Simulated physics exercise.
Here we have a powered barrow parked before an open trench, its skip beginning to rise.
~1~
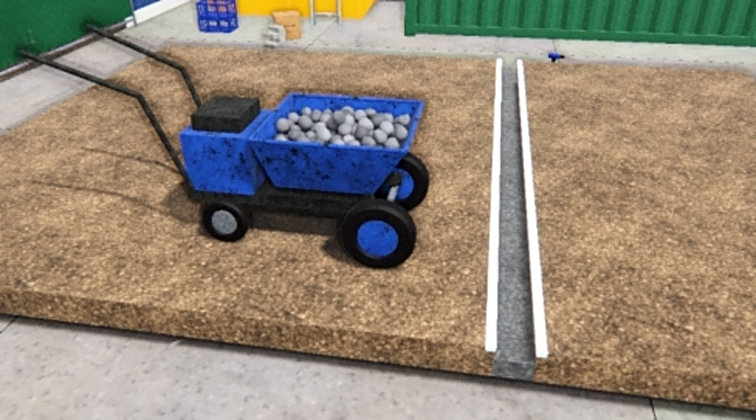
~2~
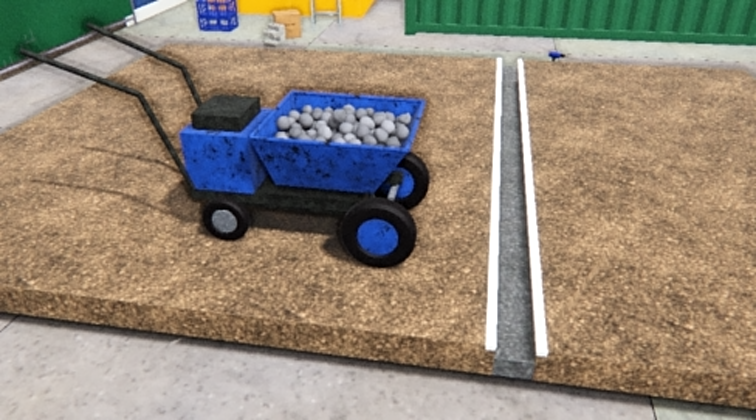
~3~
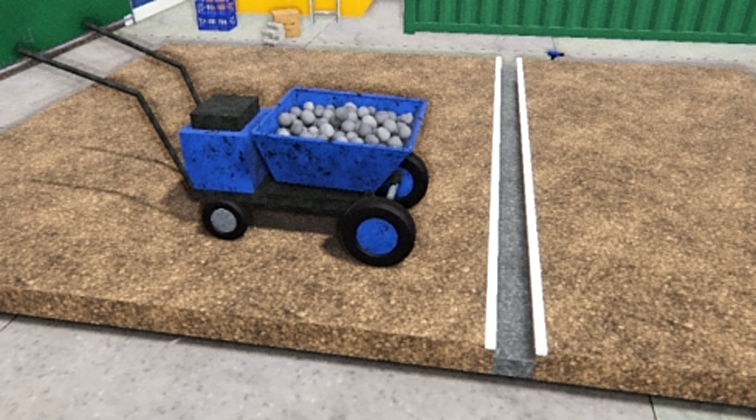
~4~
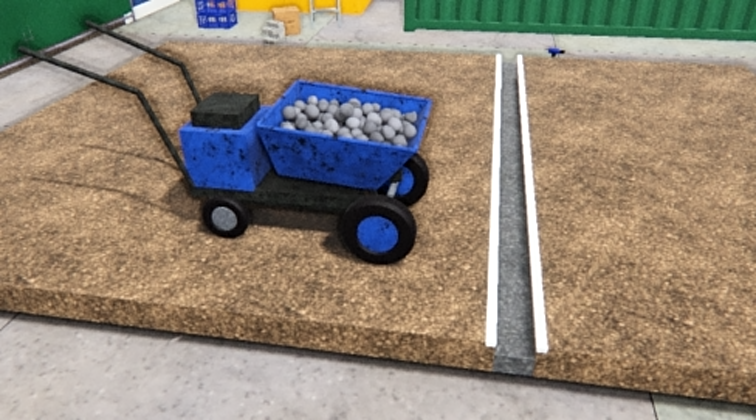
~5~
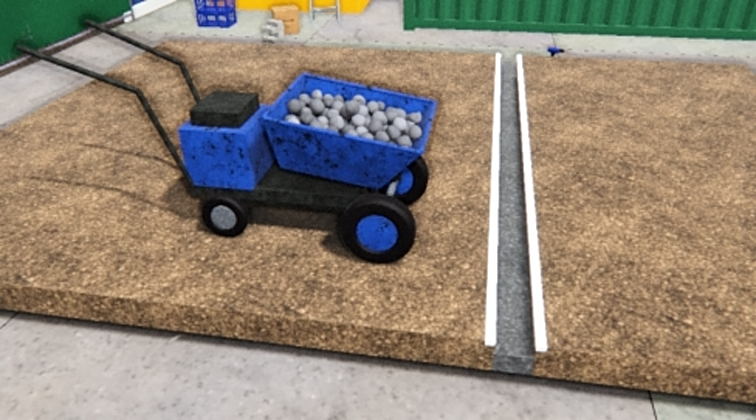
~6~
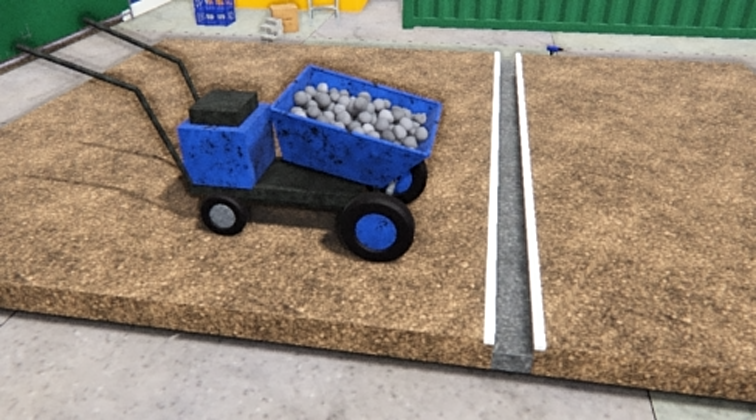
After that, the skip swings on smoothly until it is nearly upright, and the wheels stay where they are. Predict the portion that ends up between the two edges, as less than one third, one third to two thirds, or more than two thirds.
By the look of it, the trench catches a moderate share, one-third to two-thirds.
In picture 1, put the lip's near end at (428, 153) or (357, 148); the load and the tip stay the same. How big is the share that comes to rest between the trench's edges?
About 50 %, then 20 %.
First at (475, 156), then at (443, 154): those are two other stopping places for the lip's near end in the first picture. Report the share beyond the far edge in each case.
I'd expect close to 70 per cent and then close to 50 per cent.
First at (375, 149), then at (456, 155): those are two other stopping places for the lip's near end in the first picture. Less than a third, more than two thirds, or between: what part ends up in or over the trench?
In the first case less than a third, in the second case below one third.
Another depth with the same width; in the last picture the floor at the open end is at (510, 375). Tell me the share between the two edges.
60 %.
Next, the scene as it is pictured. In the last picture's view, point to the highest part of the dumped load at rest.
Estimated top, final frame: Near (502, 219).
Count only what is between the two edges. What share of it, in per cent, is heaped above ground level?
My best guess is some 65 per cent.
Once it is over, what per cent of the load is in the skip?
About 15 in a hundred.
Soon, skip tipped well over; all in the skip.
A while on, skip tipped steeply; nearly all in the skip; a stray few short of the trench; a small part in or heaped over the trench; a stray few falling.
Towards the end, skip tipped right over; about a third in the skip; a small part short of the trench; about a third in or heaped over the trench; a small part beyond it.
Finally, skip tipped right over; about a quarter in the skip; about a quarter short of the trench; about half in or heaped over the trench; about a quarter beyond it.
